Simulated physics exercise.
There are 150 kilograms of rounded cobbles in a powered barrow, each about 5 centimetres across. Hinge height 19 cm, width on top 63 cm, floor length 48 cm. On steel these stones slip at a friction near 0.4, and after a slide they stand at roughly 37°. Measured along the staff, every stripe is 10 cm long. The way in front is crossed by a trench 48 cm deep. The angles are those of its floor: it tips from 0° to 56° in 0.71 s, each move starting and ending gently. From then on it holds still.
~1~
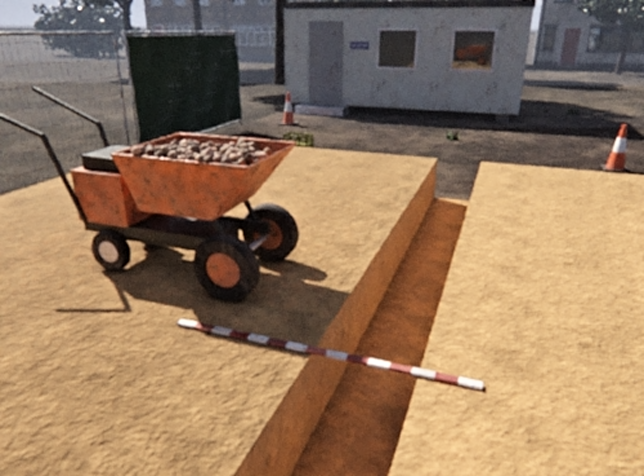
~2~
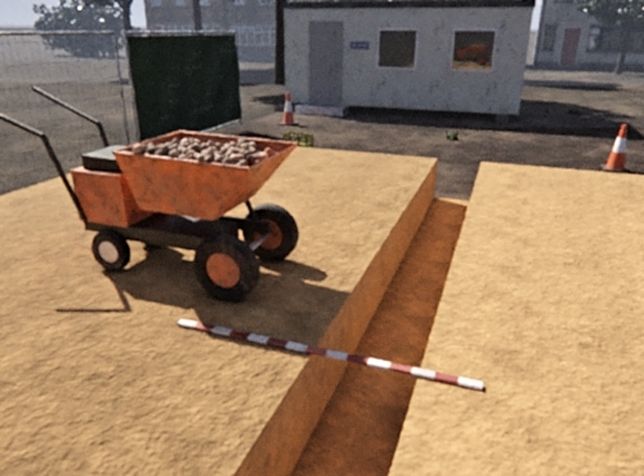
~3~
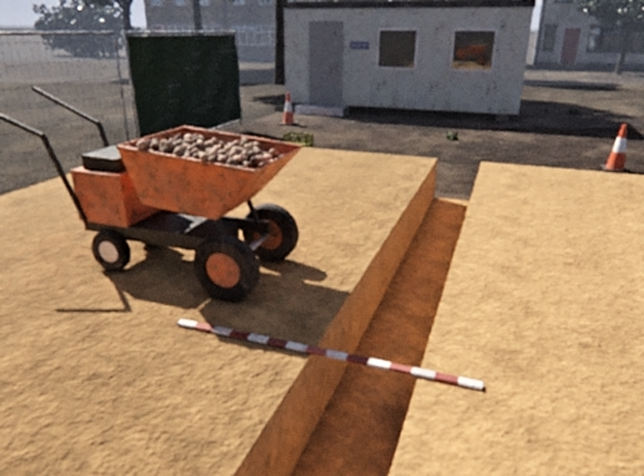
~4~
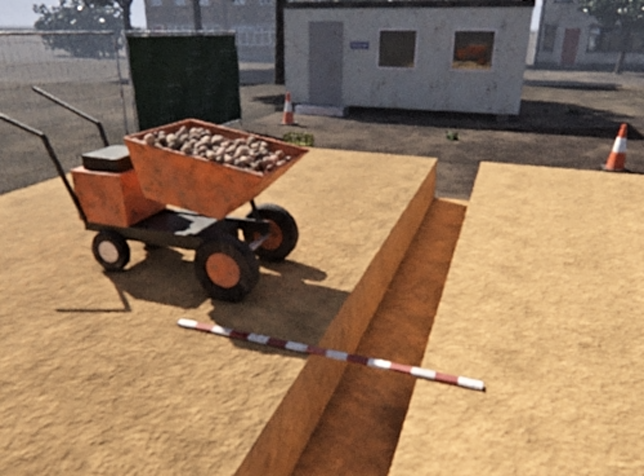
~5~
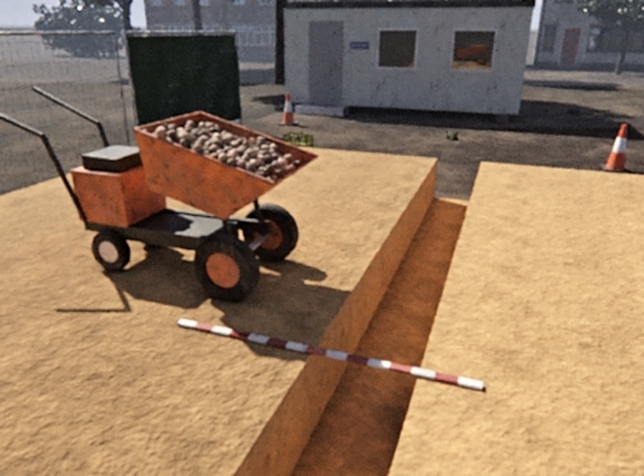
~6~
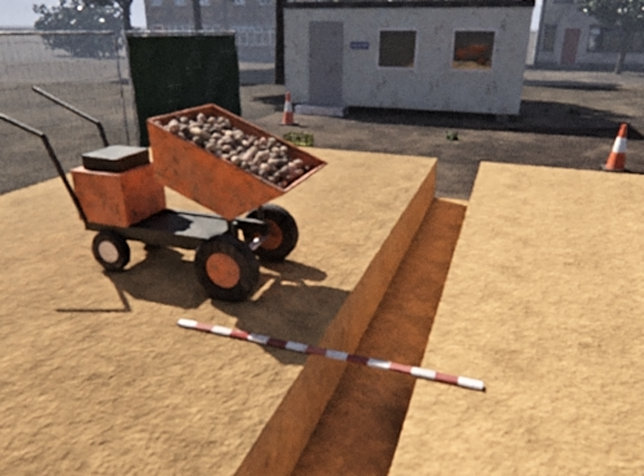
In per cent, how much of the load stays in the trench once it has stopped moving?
I would say about 60 per cent.
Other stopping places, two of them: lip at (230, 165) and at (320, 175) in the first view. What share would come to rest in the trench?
Around 55% for the first place and 20% for the second.
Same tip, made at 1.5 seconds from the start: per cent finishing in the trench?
My guess is near 55 percent.
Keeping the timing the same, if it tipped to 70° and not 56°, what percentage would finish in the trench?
Then close to 100 per cent.
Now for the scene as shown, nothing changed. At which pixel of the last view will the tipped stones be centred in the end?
Their middle is at about (393, 367).
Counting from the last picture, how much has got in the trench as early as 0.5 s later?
Something like 10 in a hundred.
Then, 0.2 s after the last picture the floor is at 47°, 100 % in the tray; the foremost stones are at (320, 215).
Then, 0.5 s after the last picture the floor is at 56°, 87 % in the tray, 1 % short of the trench, 11 % in the trench; the foremost stones are at (382, 304).
Then, 0.9 s after the last picture the floor is at 56°, 56 % in the tray, 1 % short of the trench, 42 % in the trench, 1 % past the trench; the foremost stones are at (477, 317).
Then, 2.8 s after the last picture the floor is at 56°, 39 % in the tray, 60 % in the trench, 1 % past the trench; the foremost stones are at (567, 329).
